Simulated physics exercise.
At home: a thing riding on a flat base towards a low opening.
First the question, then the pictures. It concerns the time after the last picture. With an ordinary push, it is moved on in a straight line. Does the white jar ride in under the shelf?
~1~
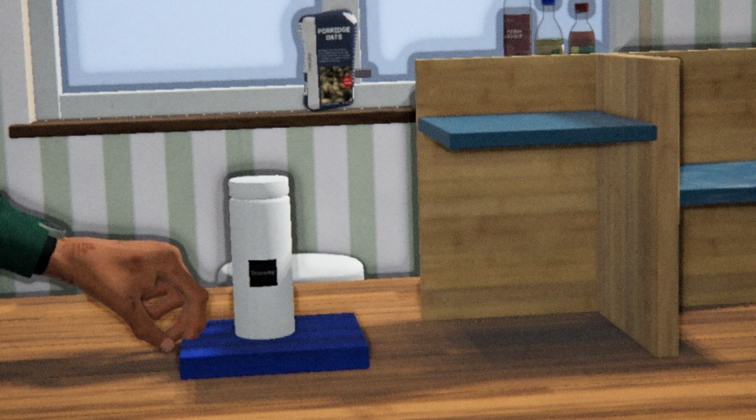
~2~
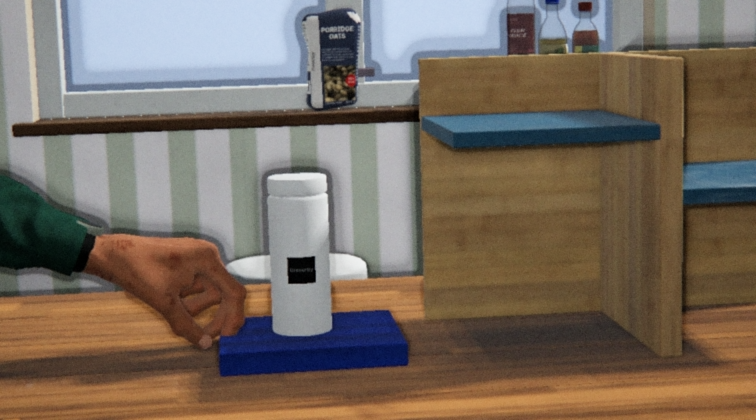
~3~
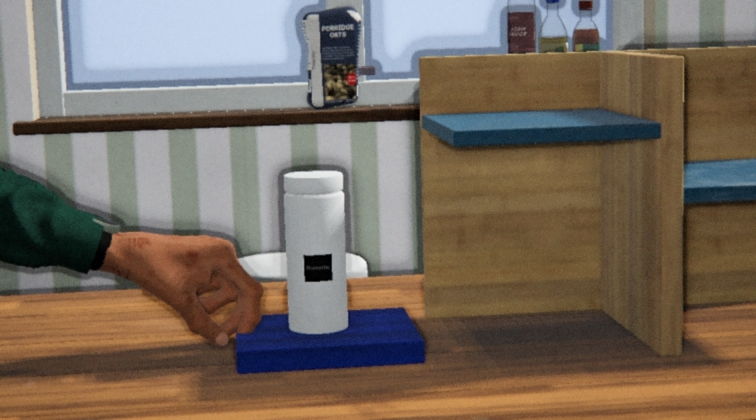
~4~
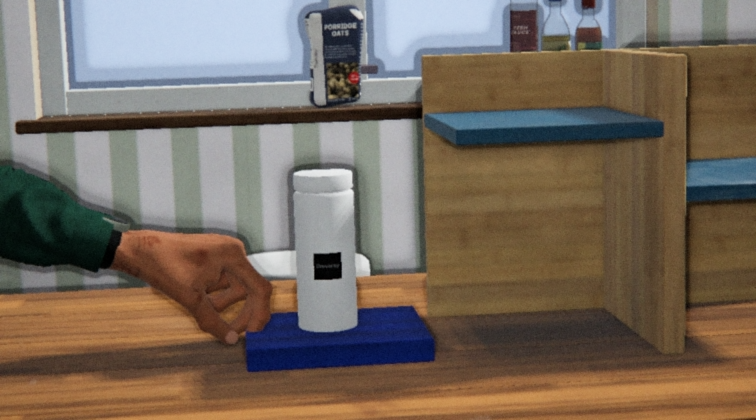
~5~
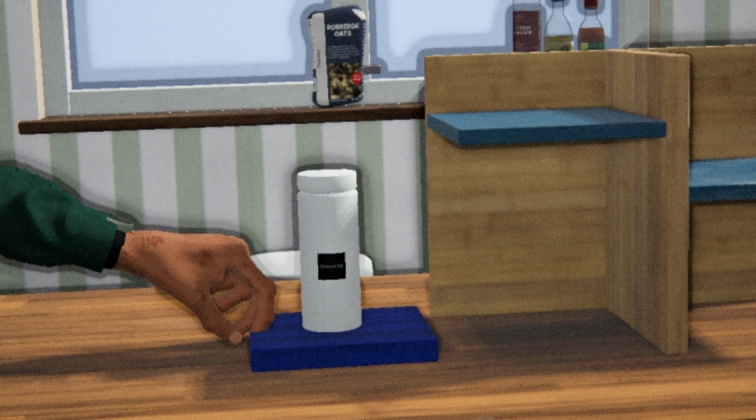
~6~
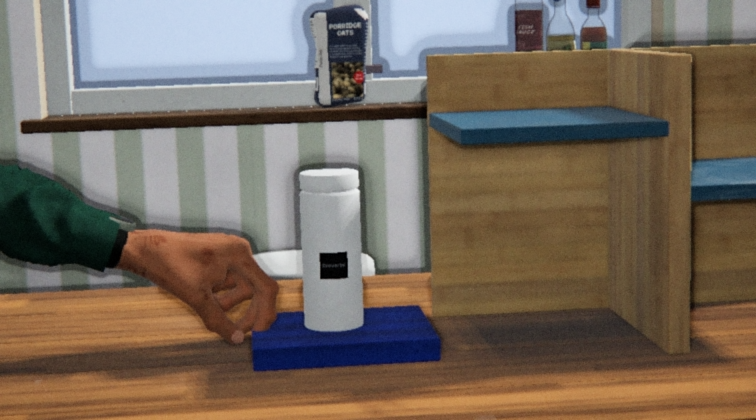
White jar: Fits.
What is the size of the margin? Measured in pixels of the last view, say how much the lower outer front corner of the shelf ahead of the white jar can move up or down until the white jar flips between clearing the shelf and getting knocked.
Push it down about 36 pixels and it flips.
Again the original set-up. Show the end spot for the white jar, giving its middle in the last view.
Once it all settles, the centre sits at about (524, 241).
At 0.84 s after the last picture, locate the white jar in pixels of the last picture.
The middle sits near (391, 247).
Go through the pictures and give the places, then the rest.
The first frame shows hand sliding it forward; white jar (262, 256); shelf (633, 196).
The second frame shows hand sliding it forward; white jar (300, 253); blue board (310, 341).
The third frame shows hand sliding it forward; white jar (316, 251); shelf (637, 194).
The fourth frame shows hand sliding it forward; white jar (326, 249); blue board (336, 337).
The fifth frame shows hand sliding it forward; white jar (329, 250); shelf (643, 193).
The sixth frame shows hand sliding it forward; white jar (332, 249); blue board (342, 336).
Then, 0.84 s on from there, white jar riding along near (391, 247).
Then, 1.56 s on from there, white jar riding along near (463, 243).
In the end, the white jar rides in untouched, near (524, 240).
